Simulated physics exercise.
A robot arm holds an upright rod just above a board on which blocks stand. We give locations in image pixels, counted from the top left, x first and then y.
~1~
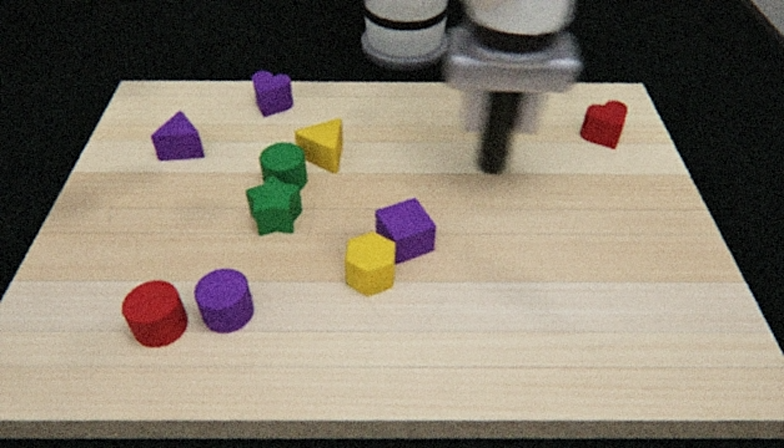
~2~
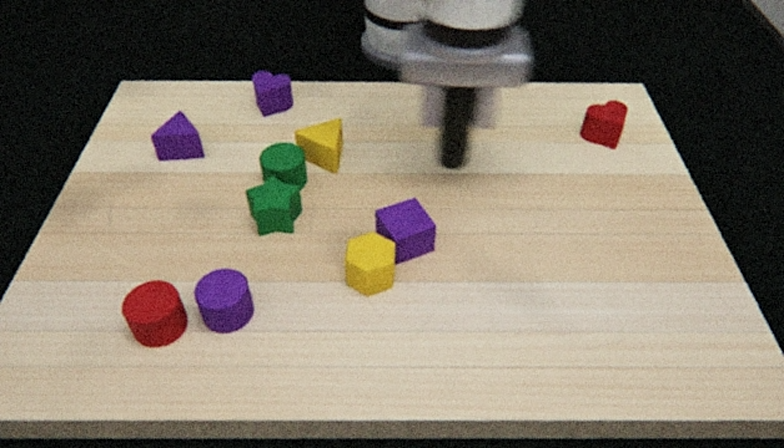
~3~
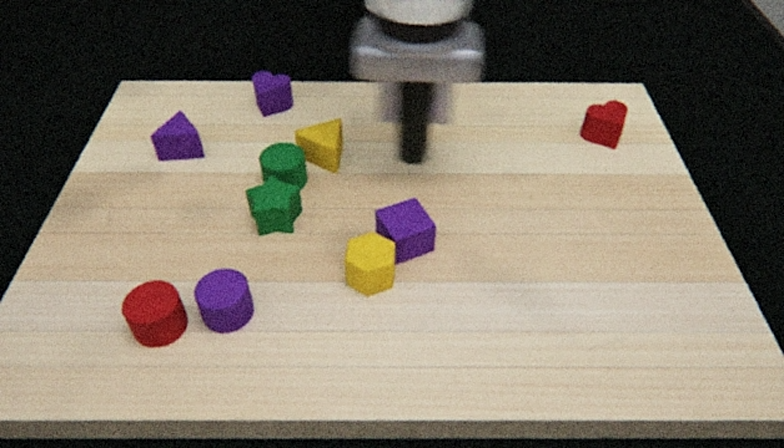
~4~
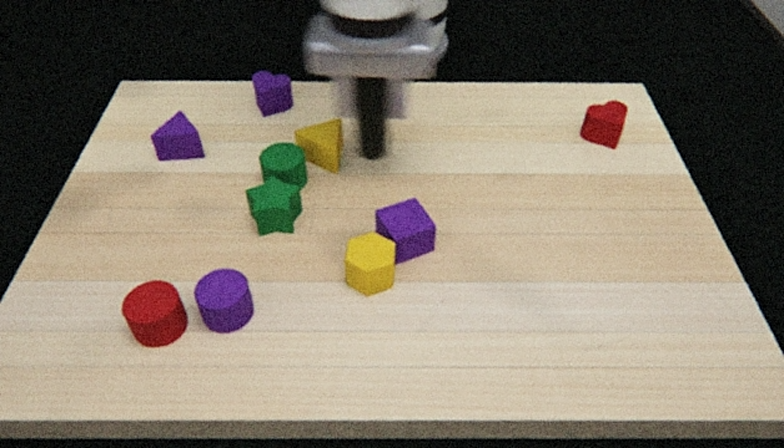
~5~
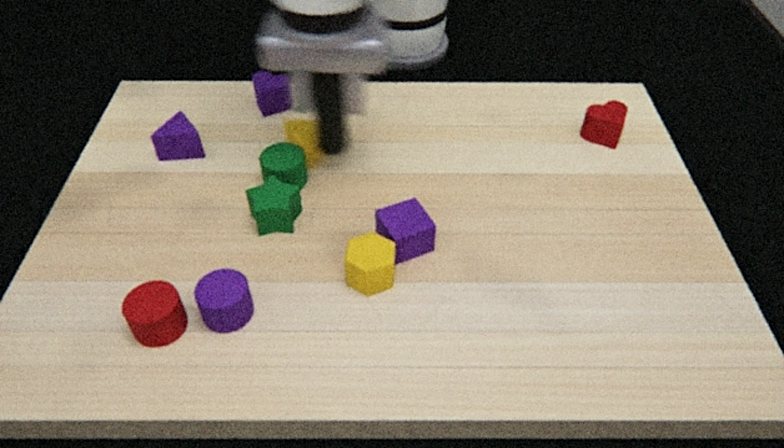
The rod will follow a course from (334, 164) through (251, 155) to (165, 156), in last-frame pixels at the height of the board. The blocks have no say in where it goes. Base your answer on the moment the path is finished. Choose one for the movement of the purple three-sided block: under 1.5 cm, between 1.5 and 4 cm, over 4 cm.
Once the path is done, the purple three-sided block lies more than 4 cm from its present place.
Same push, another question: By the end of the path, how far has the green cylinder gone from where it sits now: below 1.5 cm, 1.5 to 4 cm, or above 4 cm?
Its displacement is below 1.5 cm.
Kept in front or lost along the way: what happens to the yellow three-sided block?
The rod has moved past the yellow three-sided block by the time the path ends.
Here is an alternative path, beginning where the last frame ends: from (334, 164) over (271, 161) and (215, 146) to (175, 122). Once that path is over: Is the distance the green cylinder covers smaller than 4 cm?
Going by the path, yes.
What follows on the original path. One third of the way, rod at (275, 141); green cylinder at (273, 158); yellow three-sided block at (271, 114), turned 45° clockwise.
Two thirds of the way, rod at (218, 136); green cylinder at (273, 158); yellow three-sided block at (267, 112), turned 65° clockwise.
At the end, rod at (159, 139); purple three-sided block at (130, 125), turned 55° clockwise; green star not moved; green cylinder at (273, 158); yellow three-sided block at (267, 112), turned 65° clockwise.
